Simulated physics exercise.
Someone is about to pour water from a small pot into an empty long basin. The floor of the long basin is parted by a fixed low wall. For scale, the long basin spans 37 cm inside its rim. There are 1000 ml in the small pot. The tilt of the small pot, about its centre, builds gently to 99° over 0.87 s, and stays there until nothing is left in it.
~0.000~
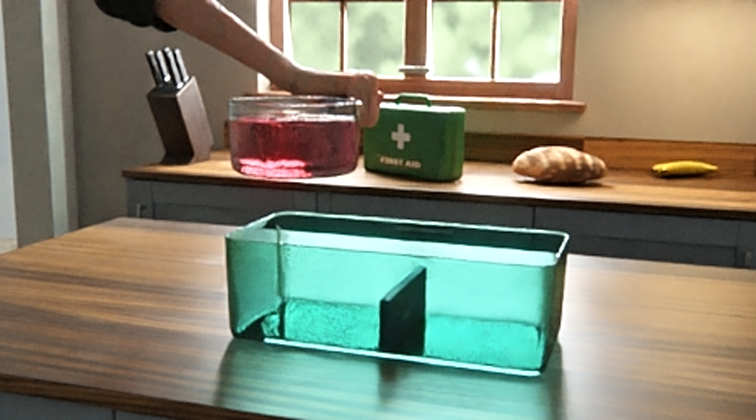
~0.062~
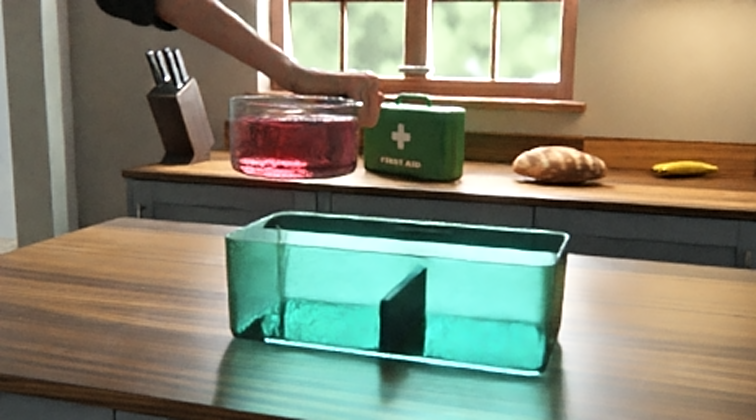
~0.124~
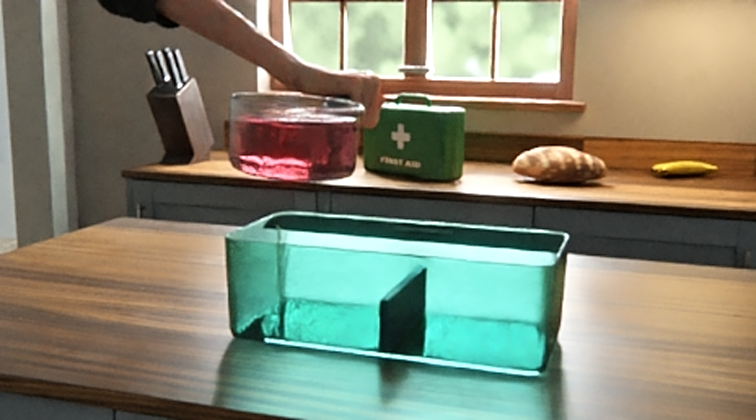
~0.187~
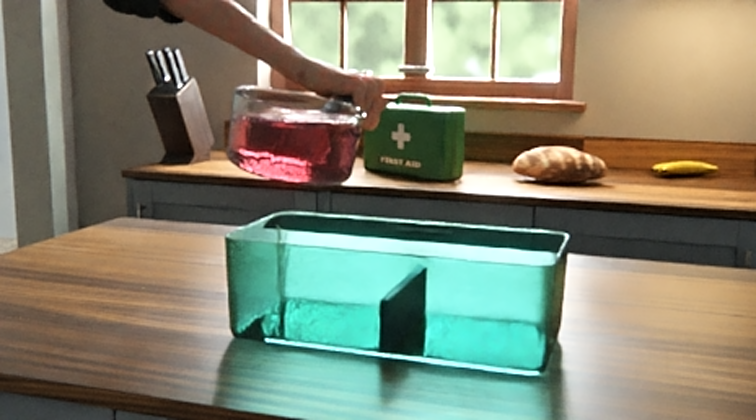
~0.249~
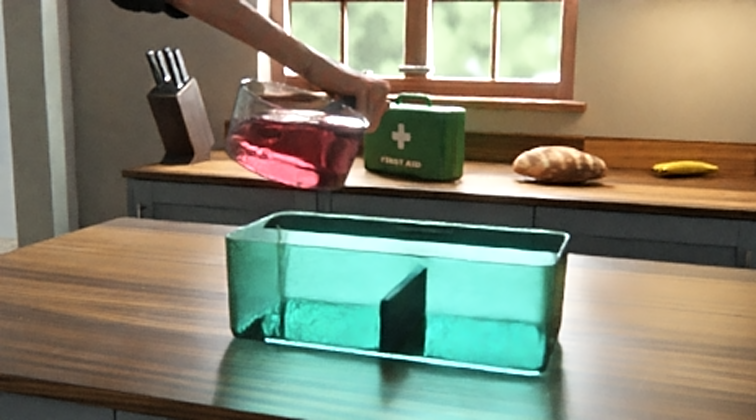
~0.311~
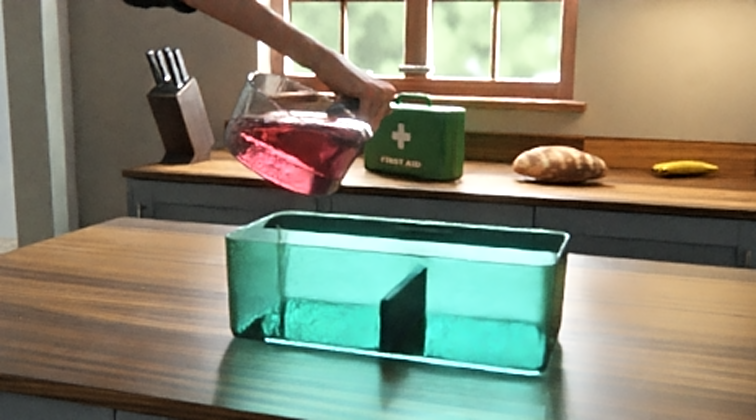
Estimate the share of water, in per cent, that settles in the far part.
Roughly 39 per cent is past the wall.
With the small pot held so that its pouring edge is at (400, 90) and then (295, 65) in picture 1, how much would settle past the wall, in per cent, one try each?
In turn about 90 and 5 per cent.
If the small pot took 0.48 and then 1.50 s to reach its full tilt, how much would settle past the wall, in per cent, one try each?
First 15, then 50 per cent.
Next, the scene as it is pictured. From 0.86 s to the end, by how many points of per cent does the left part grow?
Near 14 in a hundred.
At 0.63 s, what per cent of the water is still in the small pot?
About 40 per cent.
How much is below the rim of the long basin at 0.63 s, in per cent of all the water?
About 30 per cent.
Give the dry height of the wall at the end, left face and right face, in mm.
Left about 40 mm, right about 46 mm.
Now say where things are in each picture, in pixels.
It leans 0°; its right rim is at (356, 105); the water meets the walls at (241, 114) and (356, 120); the long basin's rim runs from (253, 226) to (562, 251); the wall's top is at (405, 283), in the first picture.
It leans 1°; its right rim is at (357, 106); the water meets the walls at (241, 114) and (356, 119), in the second picture.
It leans 5°; its right rim is at (358, 111); the water meets the walls at (242, 114) and (357, 121), in the third picture.
It leans 11°; its right rim is at (360, 118); the water meets the walls at (243, 114) and (359, 122), in the fourth picture.
It leans 19°; its right rim is at (362, 128); the water meets the walls at (243, 115) and (363, 124), in the fifth picture.
It leans 28°; its right rim is at (363, 140); the water meets the walls at (241, 116) and (362, 131); 2 per cent is over the edge, in the sixth picture.
After 0.63 s the tilt is 81° and 40 per cent is still to pour, 10 is left of the wall and 20 right of it.
After 0.86 s the tilt is 99° and 10 per cent is still to pour, 46 is left of the wall and 38 right of it.
After 1.11 s the tilt is 99° and 2 per cent is still to pour, 57 is left of the wall and 39 right of it.
After 1.37 s the tilt is 99° and 0 per cent is still to pour, 60 is left of the wall and 39 right of it.
In the end 60 per cent lies left of the wall, 39 right of it and 1 outside.
